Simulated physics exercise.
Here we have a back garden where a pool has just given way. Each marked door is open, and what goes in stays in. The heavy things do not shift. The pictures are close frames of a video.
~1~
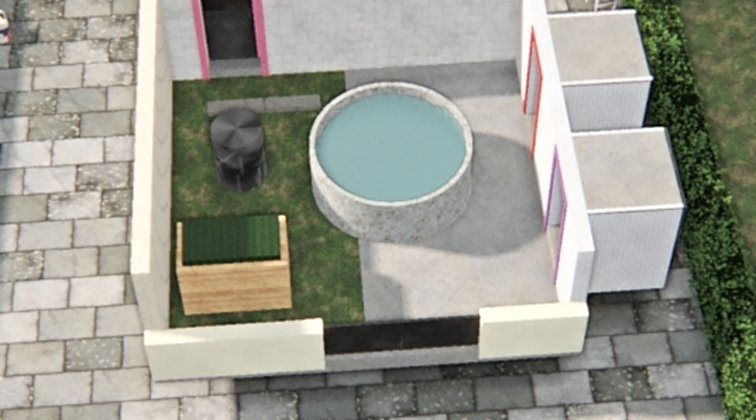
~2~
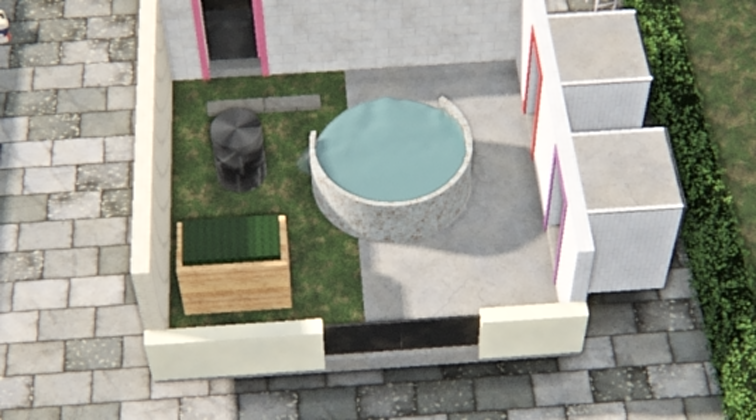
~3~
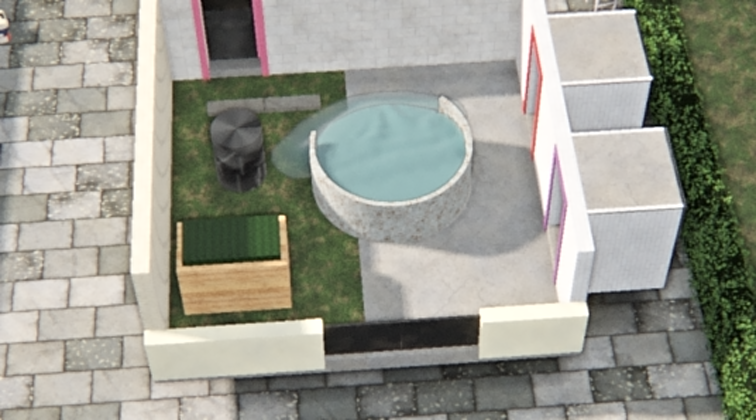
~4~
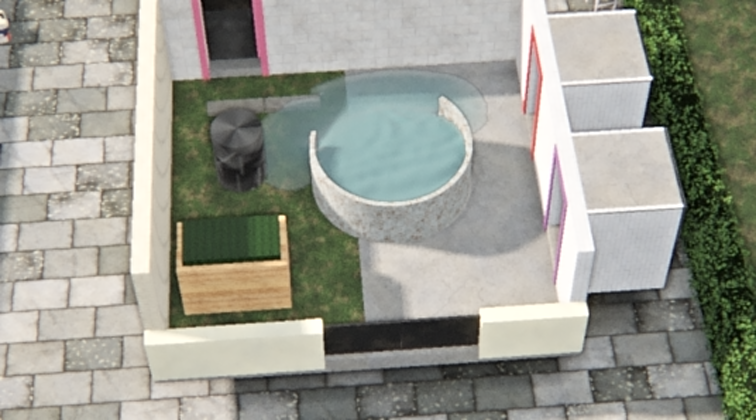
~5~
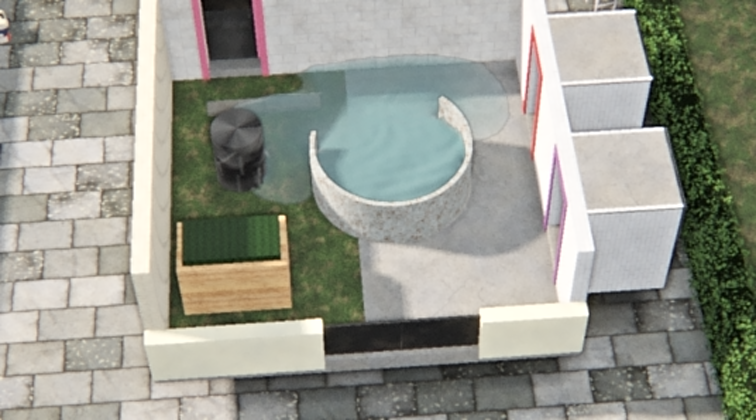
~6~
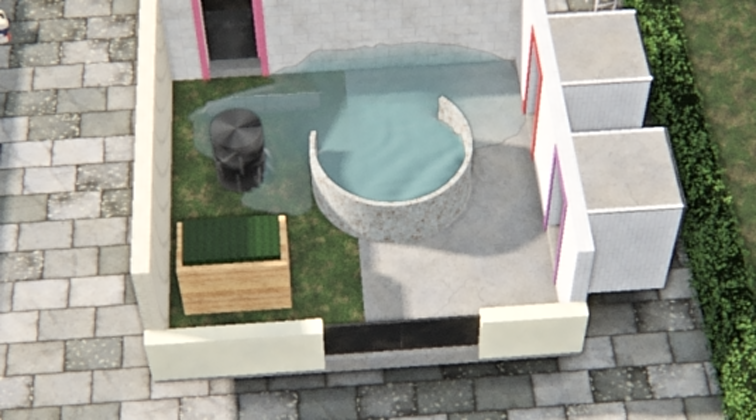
To begin with, still water fills a round stone tank in a small walled garden of grass and paving. The tank's far side gives way and water pours out, spreading left over the grass, around the dark barrel, and back and right across the paving toward the rear wall.
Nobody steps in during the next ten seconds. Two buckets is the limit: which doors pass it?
One by one: The red door lets in a lot; the pink door lets in a lot; the purple door admits no more than that.
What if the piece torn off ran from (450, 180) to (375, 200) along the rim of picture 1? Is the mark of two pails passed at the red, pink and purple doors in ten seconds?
One by one: The red one goes over; the pink one lets less in; the purple one takes more.
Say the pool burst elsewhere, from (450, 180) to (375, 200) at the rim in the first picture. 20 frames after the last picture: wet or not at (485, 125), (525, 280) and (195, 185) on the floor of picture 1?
As listed: Flooded, flooded, no water.
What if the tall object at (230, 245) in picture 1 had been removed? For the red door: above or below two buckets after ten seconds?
In short: Red lets more in.
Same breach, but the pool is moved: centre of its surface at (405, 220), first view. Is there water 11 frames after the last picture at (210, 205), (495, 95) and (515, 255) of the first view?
One after the other: Wet, awash, free of water.
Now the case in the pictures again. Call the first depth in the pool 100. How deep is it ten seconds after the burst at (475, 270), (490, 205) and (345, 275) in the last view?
In that order: 12, 16 and 14 per cent.
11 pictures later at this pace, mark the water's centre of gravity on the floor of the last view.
Roughly at (345, 124).
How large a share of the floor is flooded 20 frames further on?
Roughly 80 per cent.
A moment on, water covers 40 % of the floor; the red door under two buckets in, the pink door wet at the sill, nothing in, the purple door not reached.
Next, water covers 55 % of the floor; the red door under two buckets in, the pink door under two buckets in, the purple door not reached.
Then, water covers 80 % of the floor; the red door over two buckets in, the pink door over two buckets in, the purple door wet at the sill, nothing in.
Later, water covers 100 % of the floor; the red door far over two buckets in, the pink door far over two buckets in, the purple door wet at the sill, nothing in.
In the end, water covers 95 % of the floor; the red door far over two buckets in, the pink door far over two buckets in, the purple door wet at the sill, nothing in.
